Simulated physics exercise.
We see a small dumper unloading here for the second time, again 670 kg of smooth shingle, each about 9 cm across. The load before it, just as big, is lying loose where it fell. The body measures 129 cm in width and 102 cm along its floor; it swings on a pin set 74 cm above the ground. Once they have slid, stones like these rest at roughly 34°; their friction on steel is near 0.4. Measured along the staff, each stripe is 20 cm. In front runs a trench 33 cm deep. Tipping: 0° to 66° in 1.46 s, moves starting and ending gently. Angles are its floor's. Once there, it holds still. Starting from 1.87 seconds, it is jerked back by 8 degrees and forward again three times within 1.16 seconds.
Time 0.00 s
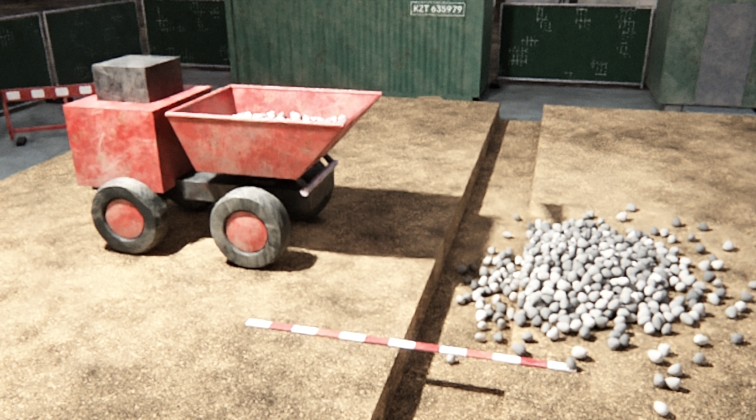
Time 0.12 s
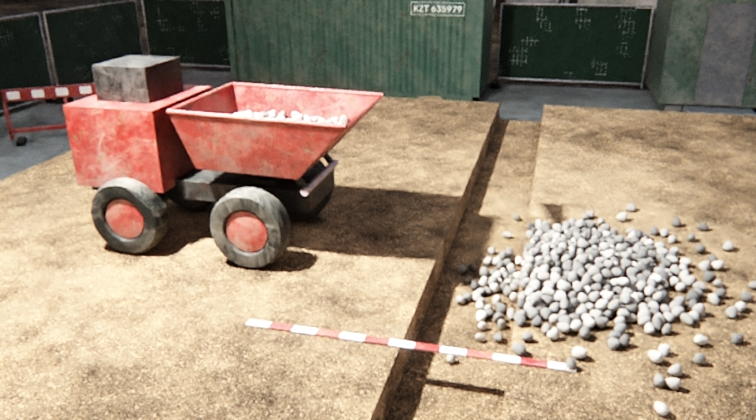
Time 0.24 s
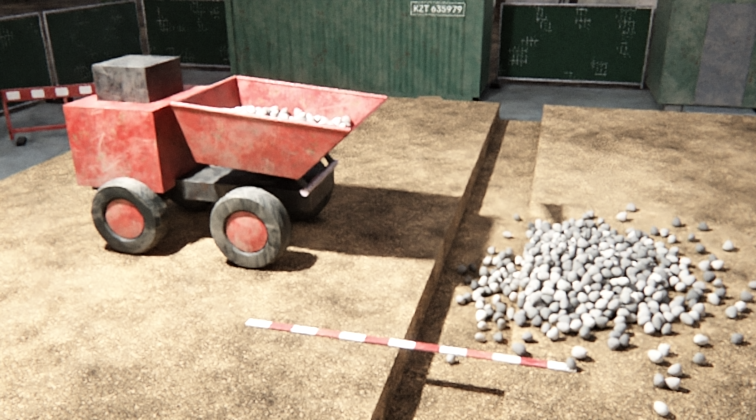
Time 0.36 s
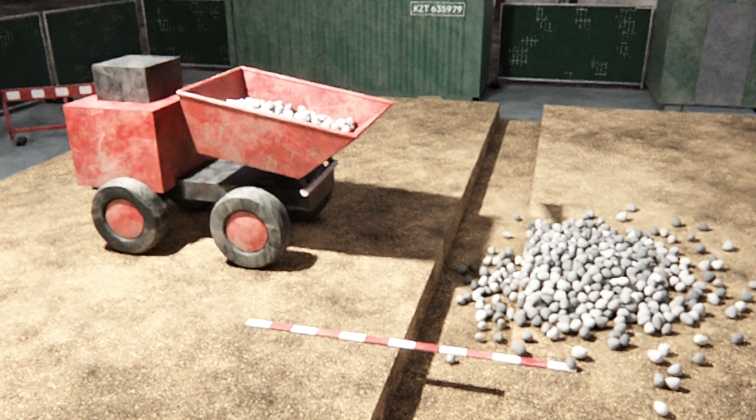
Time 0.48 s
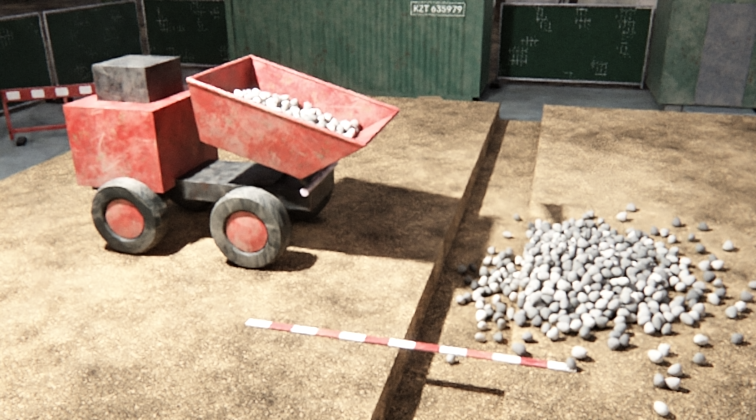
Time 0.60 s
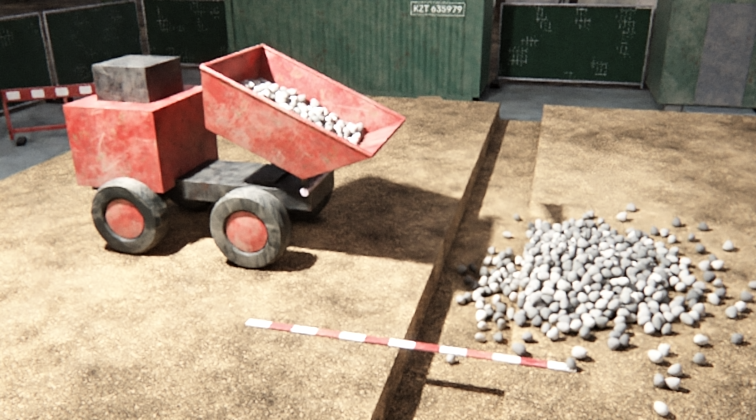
The red bed of a small dumper, holding pale stones, tilted up slowly and then more steeply toward the right, while the truck stayed still beside a trench and a loose heap of grey stones.
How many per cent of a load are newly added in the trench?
96 %.
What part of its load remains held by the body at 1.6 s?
Near 80 per cent of the load is held.
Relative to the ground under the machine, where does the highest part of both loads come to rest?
Roughly 30 cm higher than the ground.
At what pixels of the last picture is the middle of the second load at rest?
I'd put their centre close to (472, 278).
After 1.1 s the floor is at 56°; in per cent of one load, 100 in the body, 9 in the trench, 90 past the trench; the foremost stones are past the picture's edge.
After 1.6 s the floor is at 66°; in per cent of one load, 81 in the body, 13 short of the trench, 15 in the trench, 90 past the trench; the foremost stones are past the picture's edge.
After 3.5 s the floor is at 66°; in per cent of one load, 0 in the body, 4 short of the trench, 105 in the trench, 90 past the trench; the foremost stones are past the picture's edge.
After 6.4 s the floor is at 66°; in per cent of one load, 0 in the body, 4 short of the trench, 105 in the trench, 90 past the trench; the foremost stones are past the picture's edge. Net gain in the trench, 96.
